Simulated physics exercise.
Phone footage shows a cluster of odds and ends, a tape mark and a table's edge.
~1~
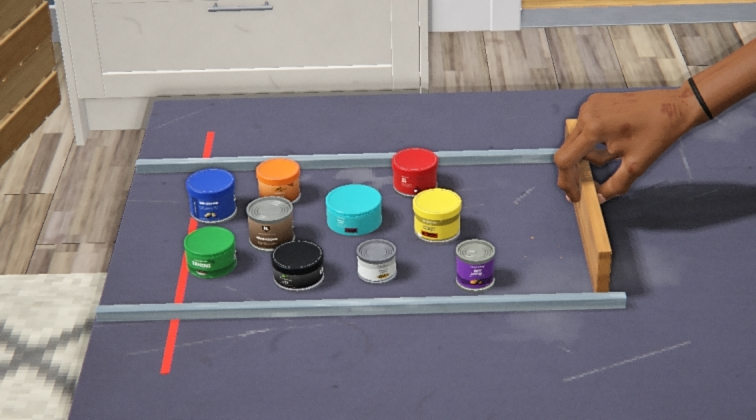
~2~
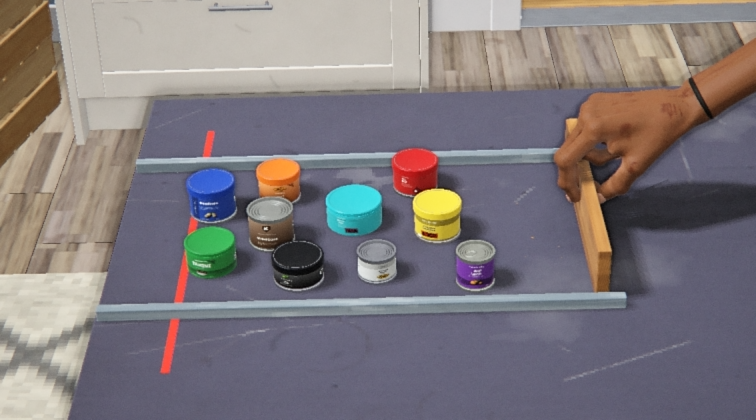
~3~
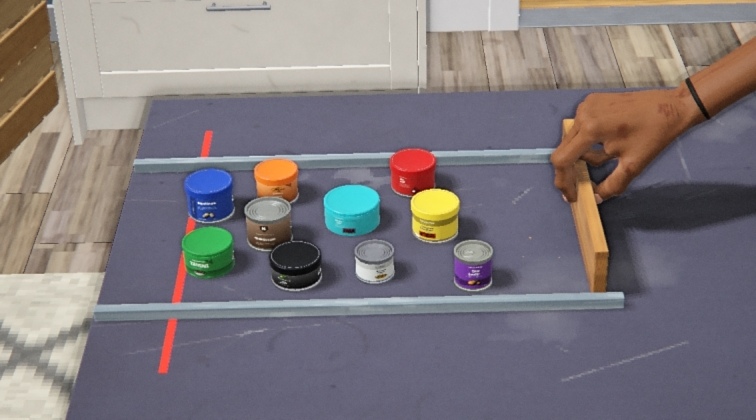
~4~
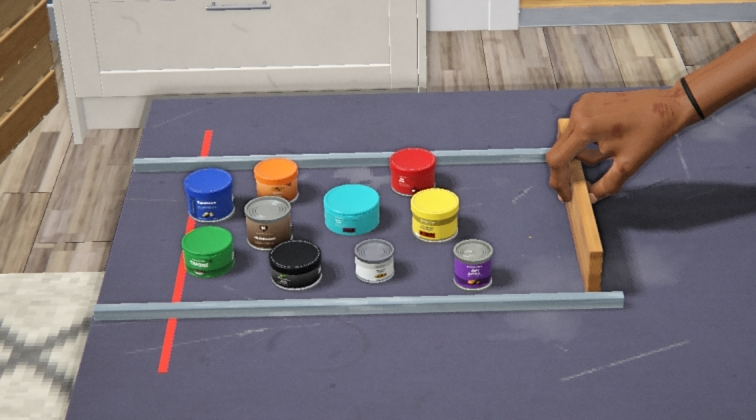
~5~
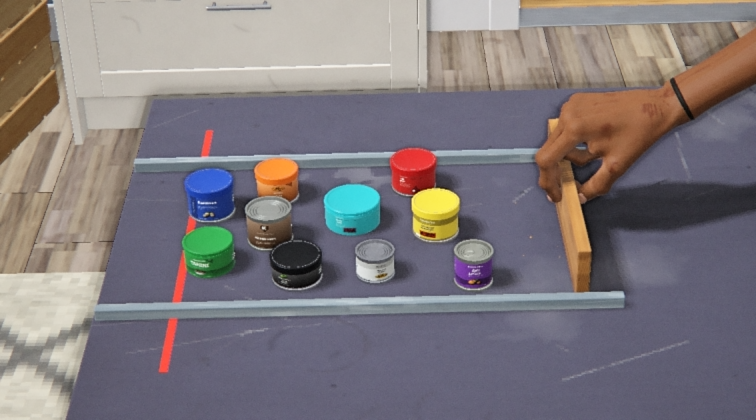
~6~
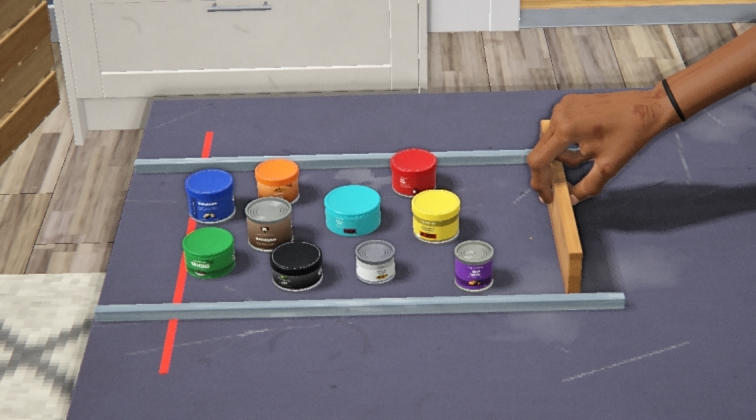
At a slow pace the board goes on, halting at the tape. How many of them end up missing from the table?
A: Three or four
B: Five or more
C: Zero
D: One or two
One or two.
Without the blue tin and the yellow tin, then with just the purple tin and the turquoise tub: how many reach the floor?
The count is 0 in the first case and 1 in the second.
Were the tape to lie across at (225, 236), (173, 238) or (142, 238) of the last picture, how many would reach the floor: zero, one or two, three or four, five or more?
Lab note - tapes per position, in order: No fall at all; three or four; at least five.
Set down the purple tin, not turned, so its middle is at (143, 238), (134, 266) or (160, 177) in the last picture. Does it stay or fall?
Well, in that order it goes off, goes off and goes off.
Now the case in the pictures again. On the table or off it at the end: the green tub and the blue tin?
The green tub? It doesn't stay. The blue tin? It doesn't stay.
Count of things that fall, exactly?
The count is 2.
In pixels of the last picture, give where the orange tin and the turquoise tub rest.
Near (133, 174) and (167, 204).
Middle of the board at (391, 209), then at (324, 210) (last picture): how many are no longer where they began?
Tally: First 5; then 8.
A little later, none off yet; blue tin at rest near (211, 197); green tub at rest near (209, 253); brown tin at rest near (270, 225).
Next, none off yet; blue tin shifted about its own width near (170, 196); green tub shifted about its own width near (139, 255); brown tin shifted well along near (172, 229).
When it is over, the number that fall off is one or two; down, green tub and blue tin.
